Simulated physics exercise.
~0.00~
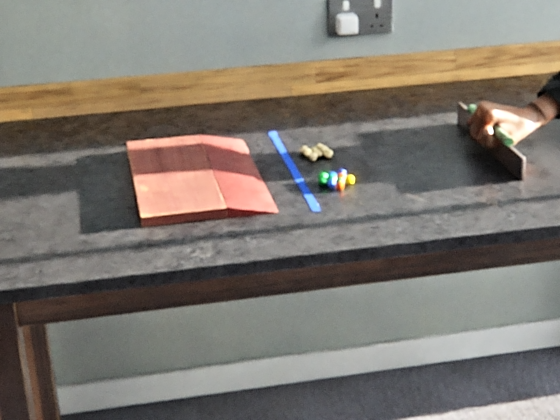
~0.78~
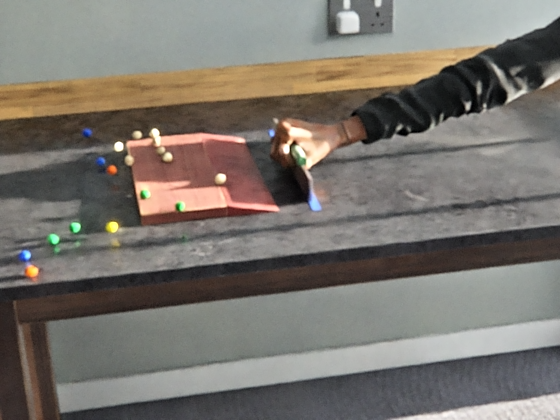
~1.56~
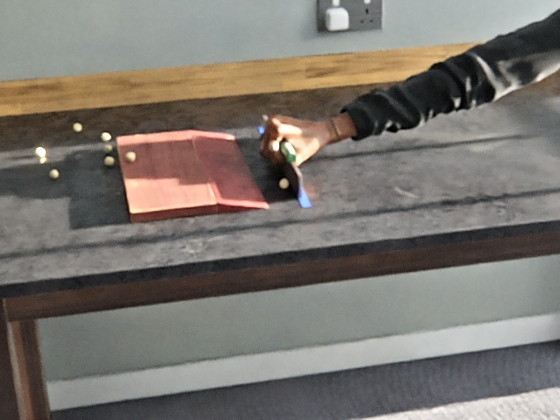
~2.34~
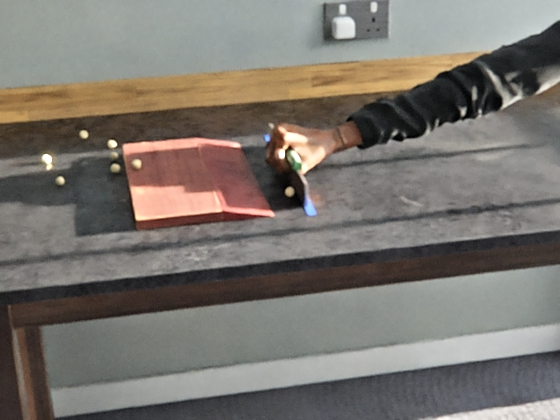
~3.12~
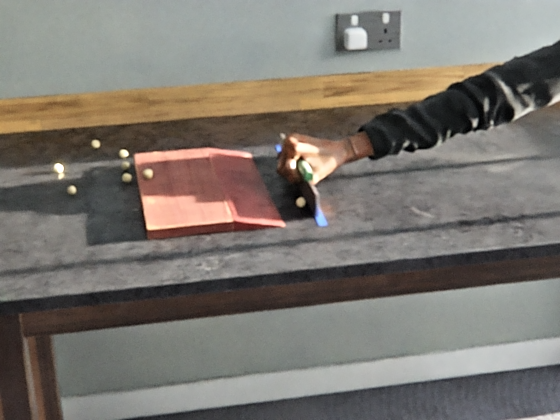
A hand holding a flat scraper starts at the right of a dark grey tabletop, seen from the front and slightly above by a swaying camera. A reddish slab with a ramp sits at the left, with blue tape beside it and two small heaps, one pale and one brightly coloured, just right of the tape. The hand sweeps the scraper left and stops at the tape, sending beads scattering over and around the slab. The coloured ones roll out of sight, while most pale ones settle beyond the slab's far side and one rests by the scraper.
